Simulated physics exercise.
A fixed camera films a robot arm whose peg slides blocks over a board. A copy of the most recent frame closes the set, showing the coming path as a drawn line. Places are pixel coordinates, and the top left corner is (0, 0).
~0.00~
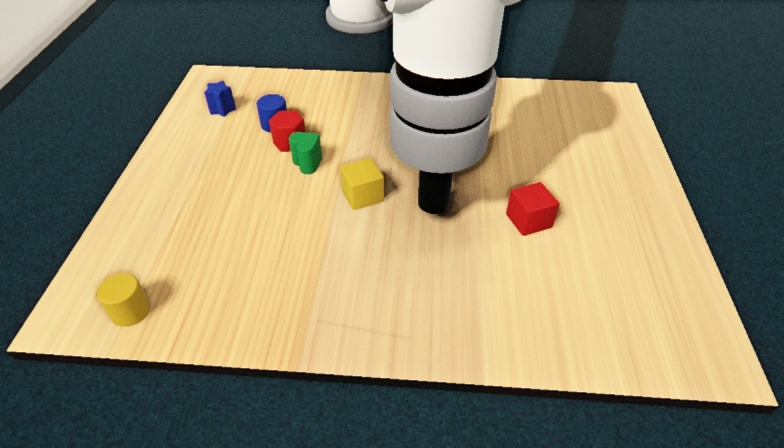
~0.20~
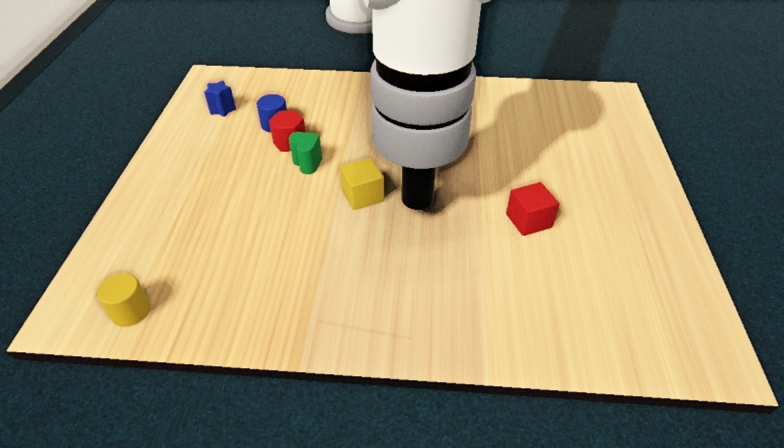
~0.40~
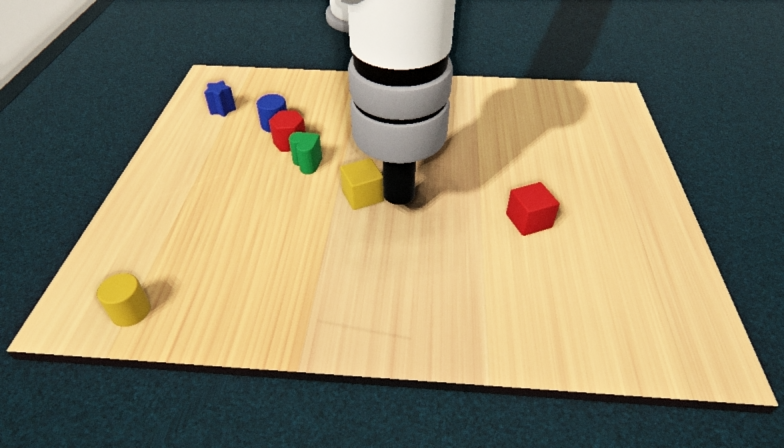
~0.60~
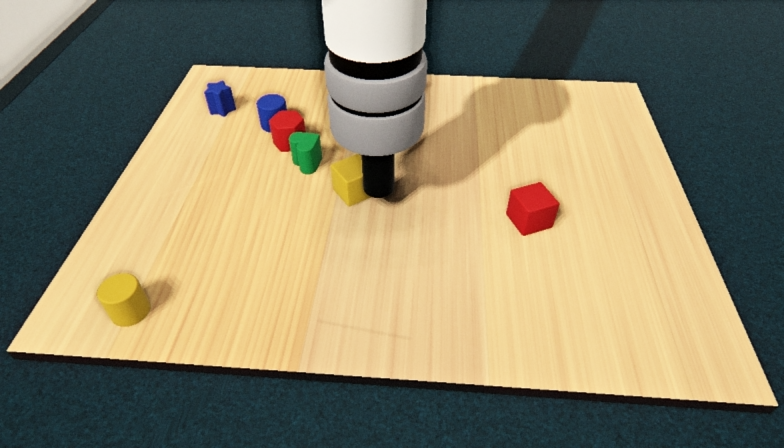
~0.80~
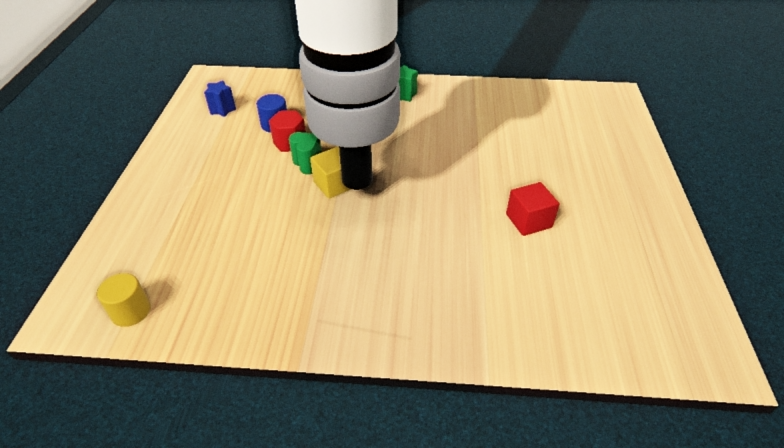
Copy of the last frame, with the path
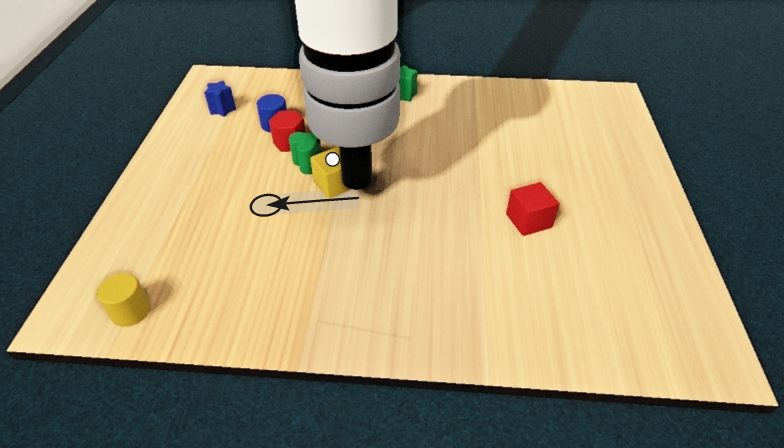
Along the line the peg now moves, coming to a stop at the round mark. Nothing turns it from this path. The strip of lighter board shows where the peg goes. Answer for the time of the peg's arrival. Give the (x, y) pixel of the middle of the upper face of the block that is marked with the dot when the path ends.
By then it is at (312, 156).
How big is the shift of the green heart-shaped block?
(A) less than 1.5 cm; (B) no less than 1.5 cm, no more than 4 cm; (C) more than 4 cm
A (less than 1.5 cm)
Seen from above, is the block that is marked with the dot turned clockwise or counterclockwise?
From above, it turns clockwise.
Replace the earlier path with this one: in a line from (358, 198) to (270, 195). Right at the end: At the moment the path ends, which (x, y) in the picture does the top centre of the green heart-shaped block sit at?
At the end it should sit near (291, 133).
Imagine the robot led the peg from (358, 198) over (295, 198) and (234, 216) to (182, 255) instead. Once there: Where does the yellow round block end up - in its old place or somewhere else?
Well, the yellow round block holds its place.
The line goes from (358, 198) directly to (266, 205); the dot is on the yellow square piece.
What follows on the original path. One third of the way, peg at (325, 182); green heart-shaped block at (302, 137); yellow square piece at (317, 156), turned 20° clockwise.
Two thirds of the way, peg at (293, 185); green heart-shaped block at (302, 136), turned 15° clockwise; yellow square piece at (312, 156), turned 25° clockwise.
At the end, peg at (262, 187); green heart-shaped block at (302, 136), turned 15° clockwise; yellow square piece at (312, 156), turned 25° clockwise.
